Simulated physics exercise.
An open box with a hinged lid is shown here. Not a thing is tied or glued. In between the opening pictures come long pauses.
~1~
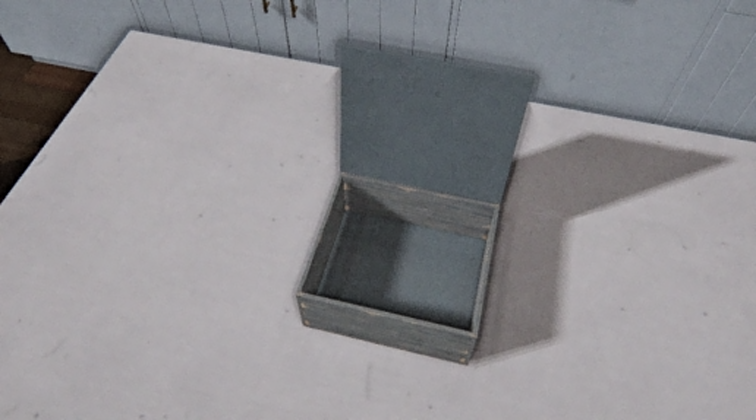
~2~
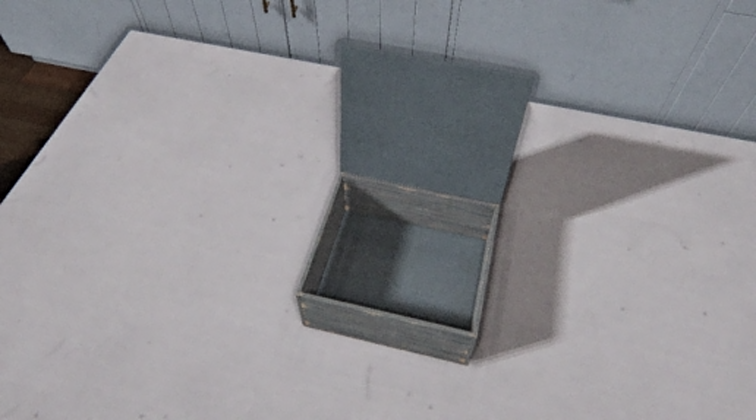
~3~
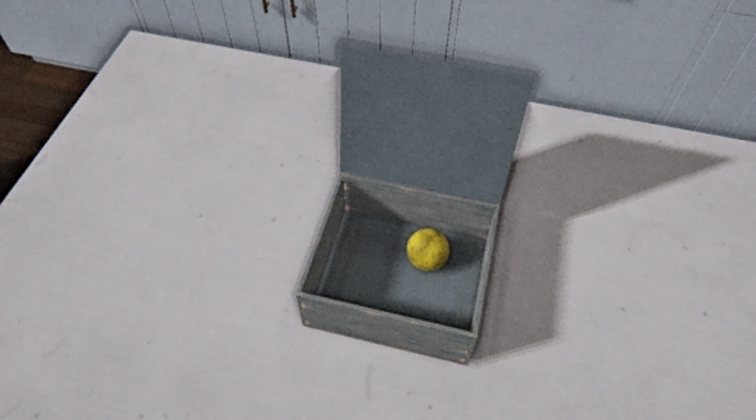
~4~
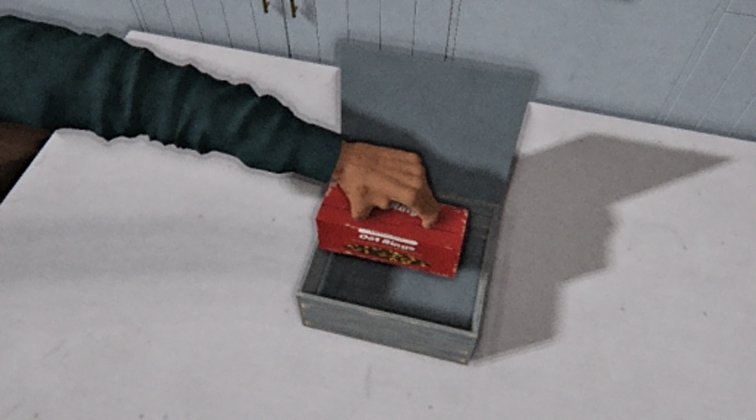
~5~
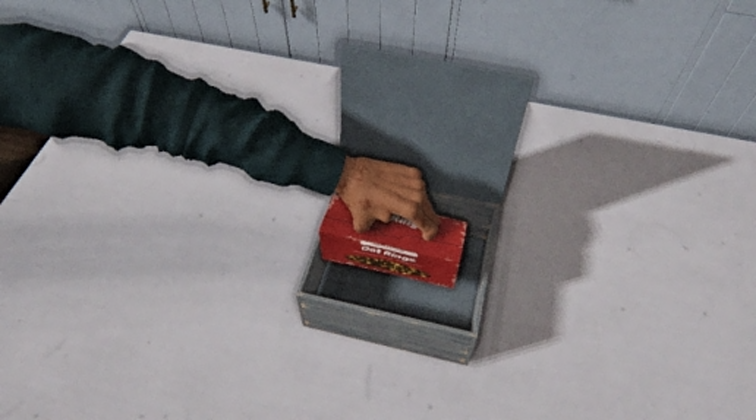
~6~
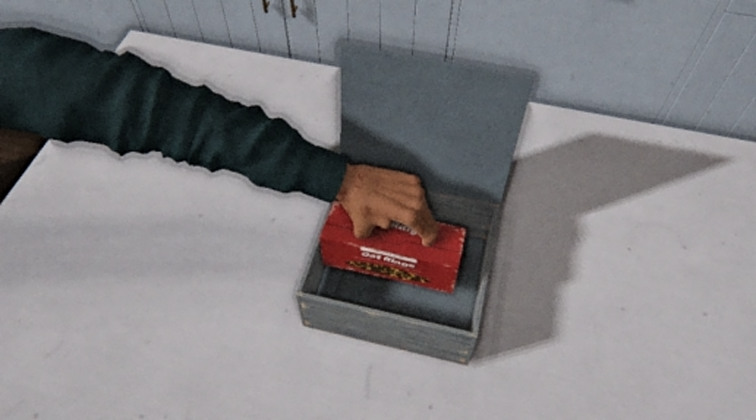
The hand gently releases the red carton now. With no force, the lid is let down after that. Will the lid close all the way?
Drops home.
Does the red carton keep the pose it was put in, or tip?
Once everything settles, the red carton ends up at a slant.
Then, 0.40 s on from there, red carton on its side near (401, 297); yellow ball shifted a little.
Then, 1.30 s on from there, lid 78° above the rim; red carton on its side near (401, 297); yellow ball shifted about its own width.
Then, 1.80 s on from there, lid 46° above the rim; red carton on its side near (401, 297); yellow ball shifted about its own width.
Then, 2.20 s on from there, lid 13° above the rim; red carton on its side near (401, 297); yellow ball shifted about its own width.
In the end, lid shut; toppled in the box, red carton; moved from the start, yellow ball. At the end, from the last picture's camera, red carton near (401, 297).
